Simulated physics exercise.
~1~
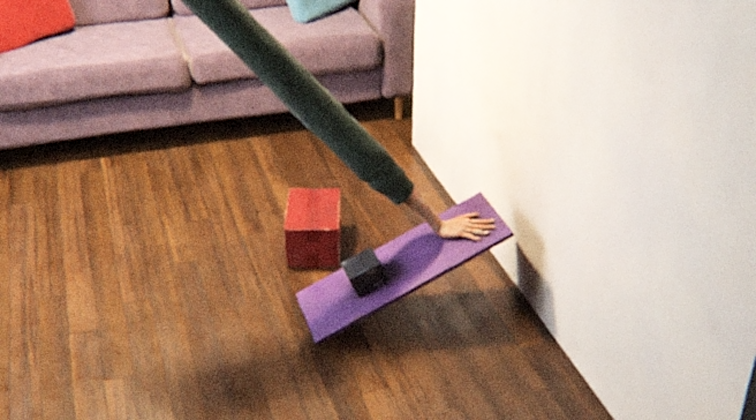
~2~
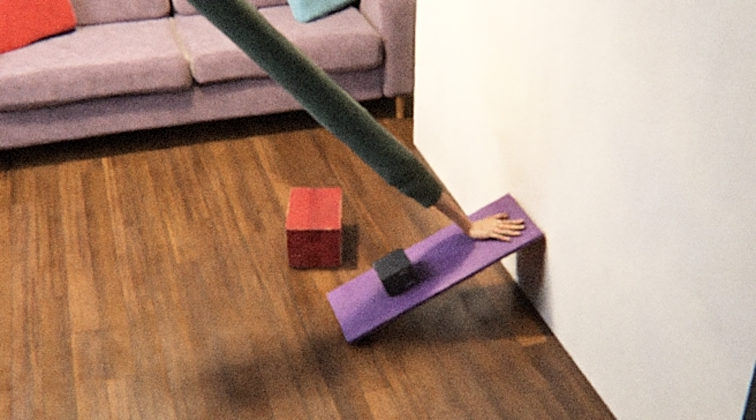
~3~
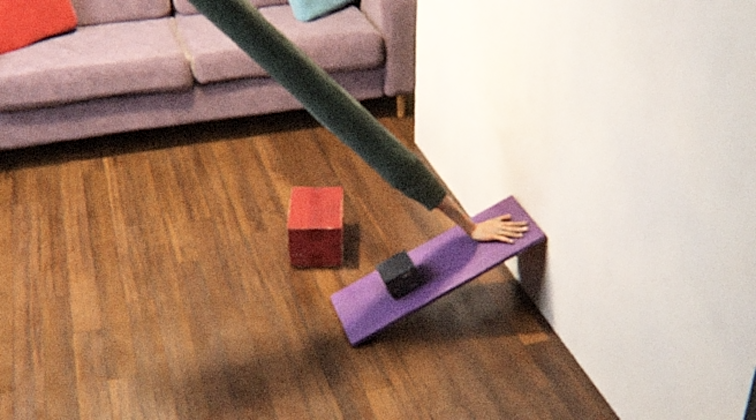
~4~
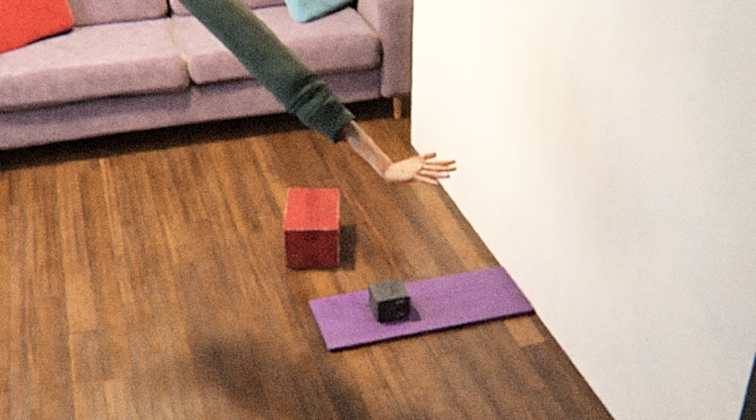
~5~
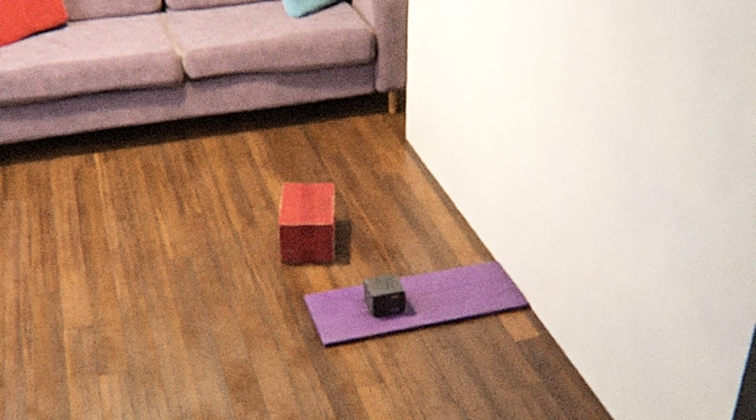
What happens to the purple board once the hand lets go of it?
It does not hold its lean against the wall but slides down and ends up lying flat on the floor.
